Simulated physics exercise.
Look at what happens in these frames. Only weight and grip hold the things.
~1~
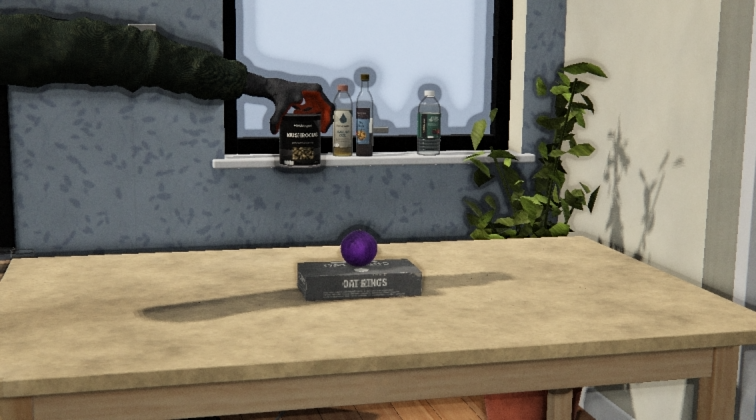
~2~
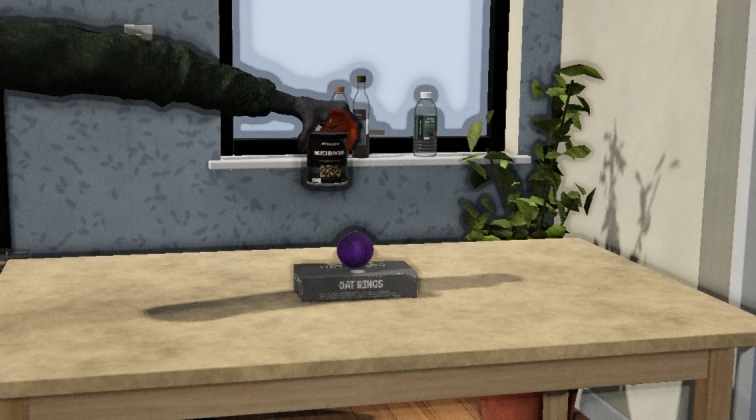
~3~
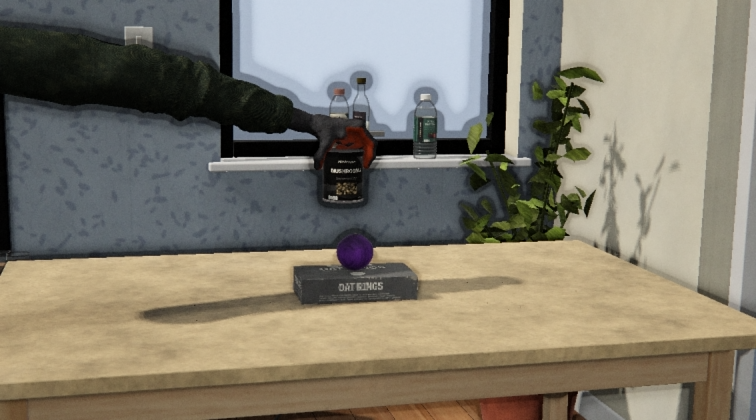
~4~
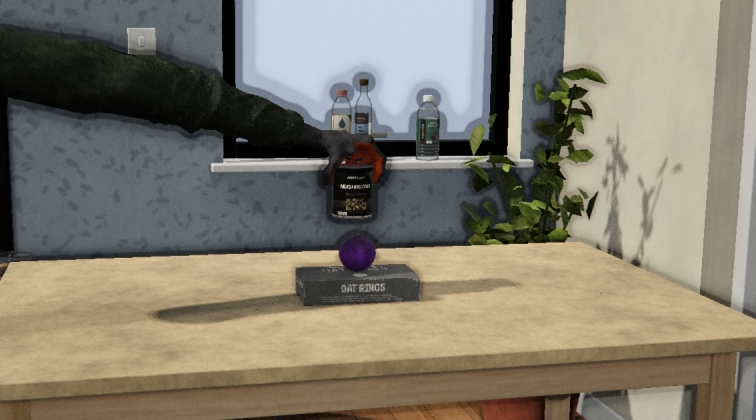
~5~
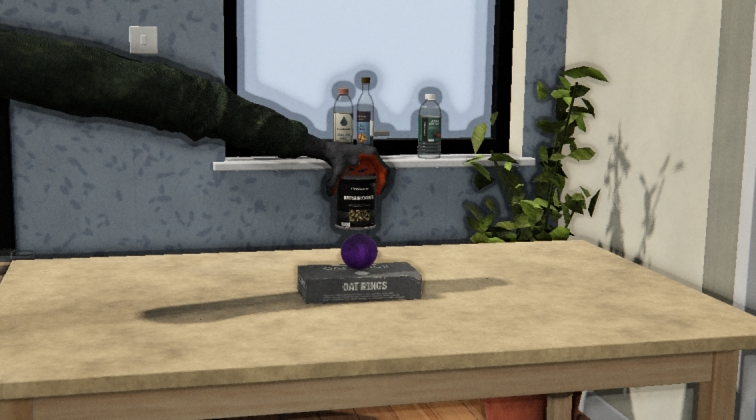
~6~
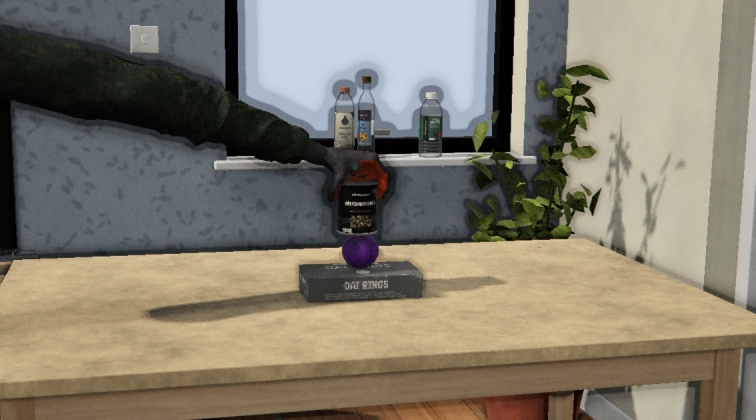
In this clip, a dark arm reaching in from the left moves a black container rightward and downward from near the windowsill bottles until it is just above a round purple object resting on a box on the table.
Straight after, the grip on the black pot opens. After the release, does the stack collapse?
It is going to shed something.
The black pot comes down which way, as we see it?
Result: Further left.
Then, 0.50 s after the last picture, black pot now fallen.
Then, 0.60 s after the last picture, things are still on the move.
Then, 1.00 s after the last picture, nothing new.
At rest, fallen, black pot; the other 2 in place. Seen from the same camera at the end, black pot near (268, 274). The pile comes apart.
